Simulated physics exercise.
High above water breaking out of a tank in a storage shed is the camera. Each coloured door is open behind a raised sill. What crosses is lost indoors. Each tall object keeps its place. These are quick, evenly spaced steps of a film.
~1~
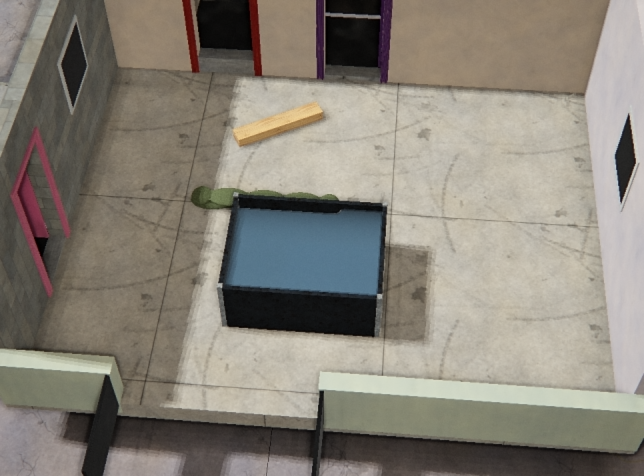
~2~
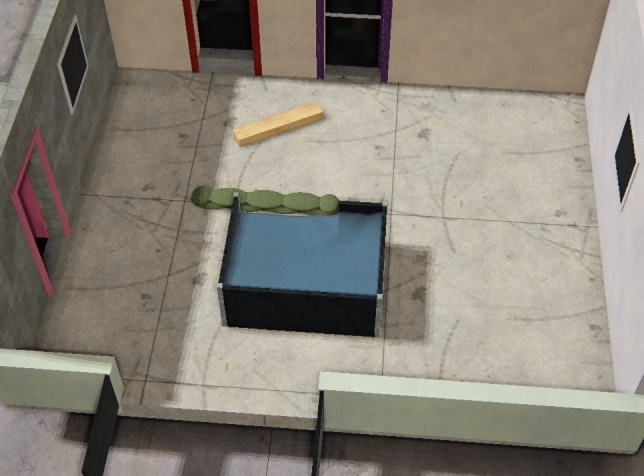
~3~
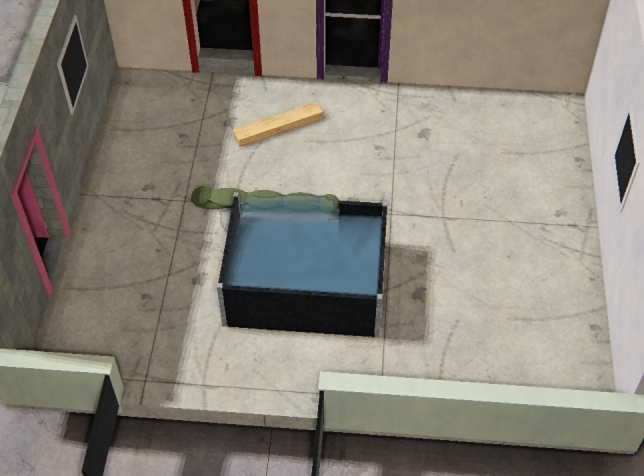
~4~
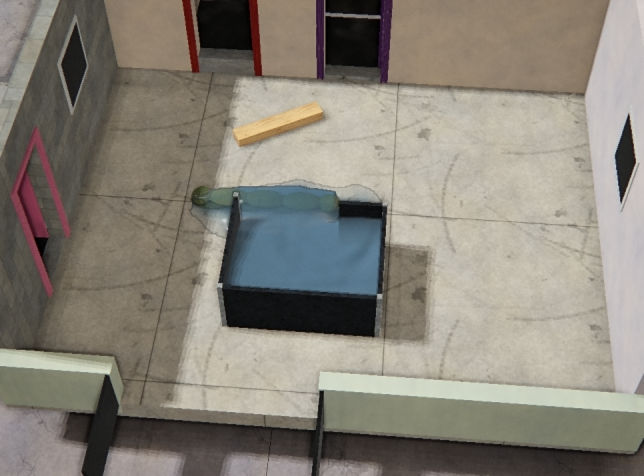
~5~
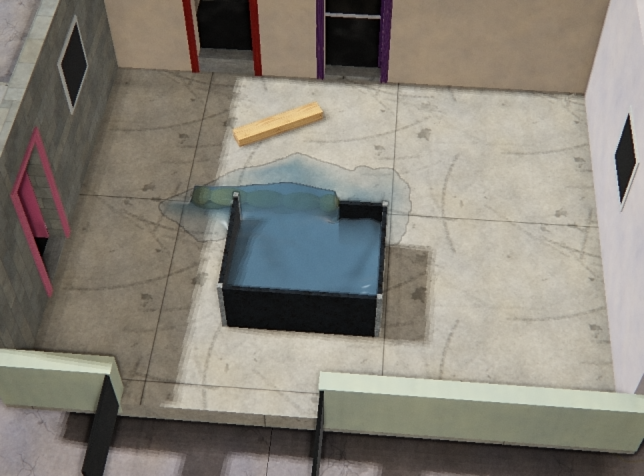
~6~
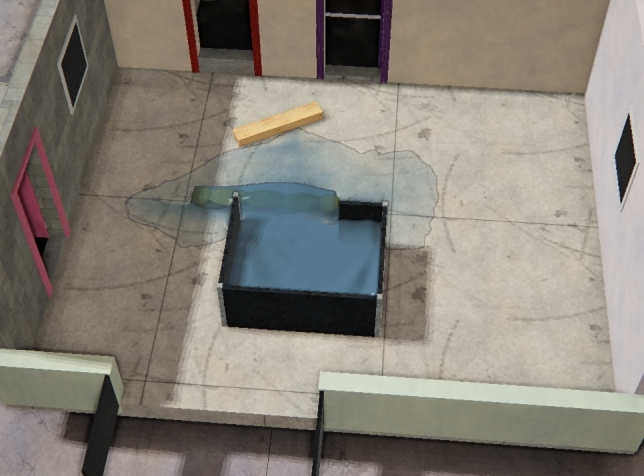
In a walled concrete yard seen from above, a dark open tank of blue water stands near a low green mound and a wooden beam. The tank's far side opens and water pours out over the mound, then spreads across the floor in a widening puddle behind the tank, reaching left and right.
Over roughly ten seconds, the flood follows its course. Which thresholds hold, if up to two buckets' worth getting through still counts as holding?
The pink door does not hold; the purple door does not hold; the red door holds.
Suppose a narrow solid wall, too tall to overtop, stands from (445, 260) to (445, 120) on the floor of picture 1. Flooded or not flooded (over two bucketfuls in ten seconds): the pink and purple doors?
Note: Pink door above threshold; purple door above threshold.
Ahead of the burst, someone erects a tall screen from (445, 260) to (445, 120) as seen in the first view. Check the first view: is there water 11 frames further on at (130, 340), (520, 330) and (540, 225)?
Lab note - spot 1 parched, spot 2 parched, spot 3 parched.
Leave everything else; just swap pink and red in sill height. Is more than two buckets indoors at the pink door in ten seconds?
In that case pink door stays in check.
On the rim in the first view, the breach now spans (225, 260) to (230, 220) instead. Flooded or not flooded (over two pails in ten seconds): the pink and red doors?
Looking at it, the pink ends up above and the red ends up below.
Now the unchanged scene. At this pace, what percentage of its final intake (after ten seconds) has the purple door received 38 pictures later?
By then roughly 100 percent of the ten-second total is in.
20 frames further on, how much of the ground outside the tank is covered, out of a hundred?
About 65 per cent.
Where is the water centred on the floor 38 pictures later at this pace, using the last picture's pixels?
Centre of mass: Roughly (335, 206).
A moment on, water covers 40 % of the floor; the pink door wet at the sill, nothing in, the purple door wet at the sill, nothing in, the red door not reached.
Next, water covers 60 % of the floor; the pink door over two buckets in, the purple door over two buckets in, the red door wet at the sill, nothing in.
Then, water covers 65 % of the floor; the pink door over two buckets in, the purple door over two buckets in, the red door wet at the sill, nothing in.
Later, water covers 75 % of the floor; the pink door far over two buckets in, the purple door over two buckets in, the red door wet at the sill, nothing in.
In the end, water covers 95 % of the floor; the pink door far over two buckets in, the purple door over two buckets in, the red door wet at the sill, nothing in.
